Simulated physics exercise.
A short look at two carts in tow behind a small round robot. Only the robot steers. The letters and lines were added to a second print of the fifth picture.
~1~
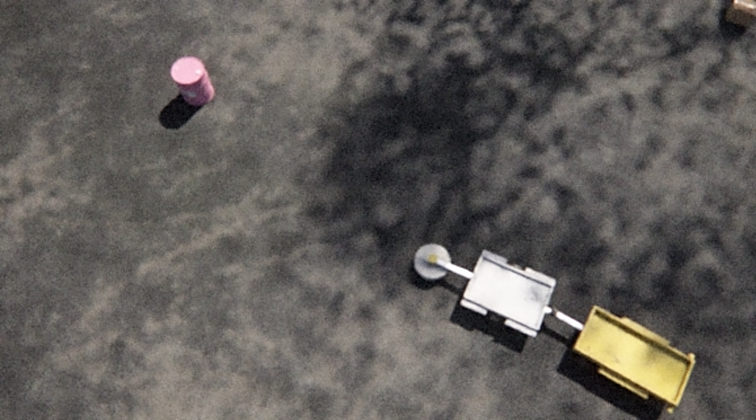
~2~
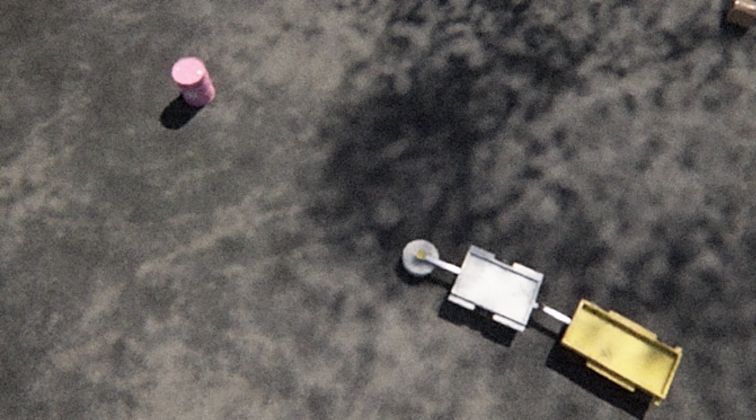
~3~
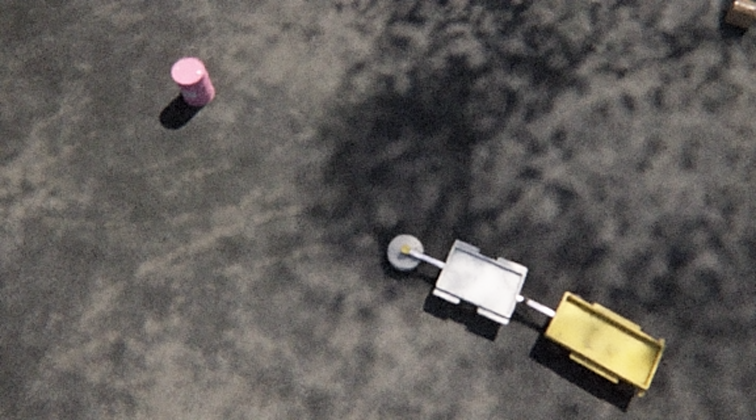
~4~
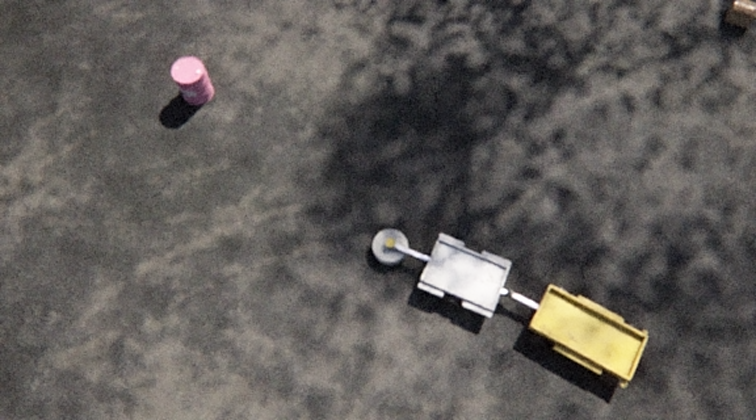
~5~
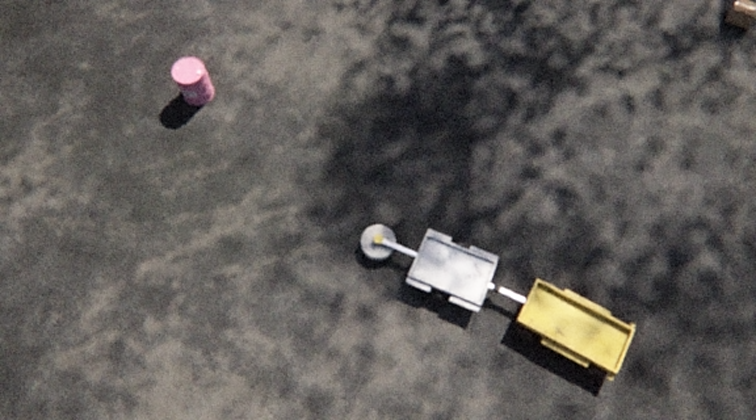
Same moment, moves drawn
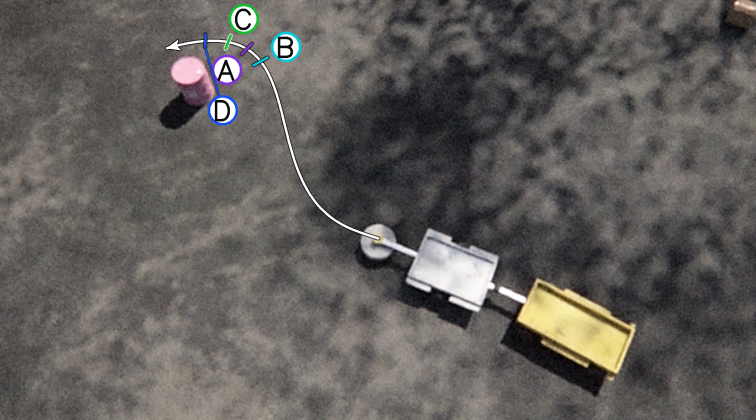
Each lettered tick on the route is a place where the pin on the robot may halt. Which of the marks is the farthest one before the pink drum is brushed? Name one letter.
Up to mark D.
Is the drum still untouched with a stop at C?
For that mark, yes.
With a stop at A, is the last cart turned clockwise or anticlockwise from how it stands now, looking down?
Clockwise.
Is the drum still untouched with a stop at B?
Yes.
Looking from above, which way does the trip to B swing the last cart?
Clockwise.
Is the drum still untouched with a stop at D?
Yes.
On the copy, A at (247, 49); B at (261, 61); C at (228, 42); D at (205, 41); the route from (378, 239) via (282, 112) to (167, 48).
On D. First, robot (299, 174), last cart (461, 277).
Then, robot (272, 84), last cart (365, 221).
Finally, robot (207, 46), last cart (318, 155); nothing has been touched.
By contrast, A is safe but short; B is safe but short; C is safe but short.
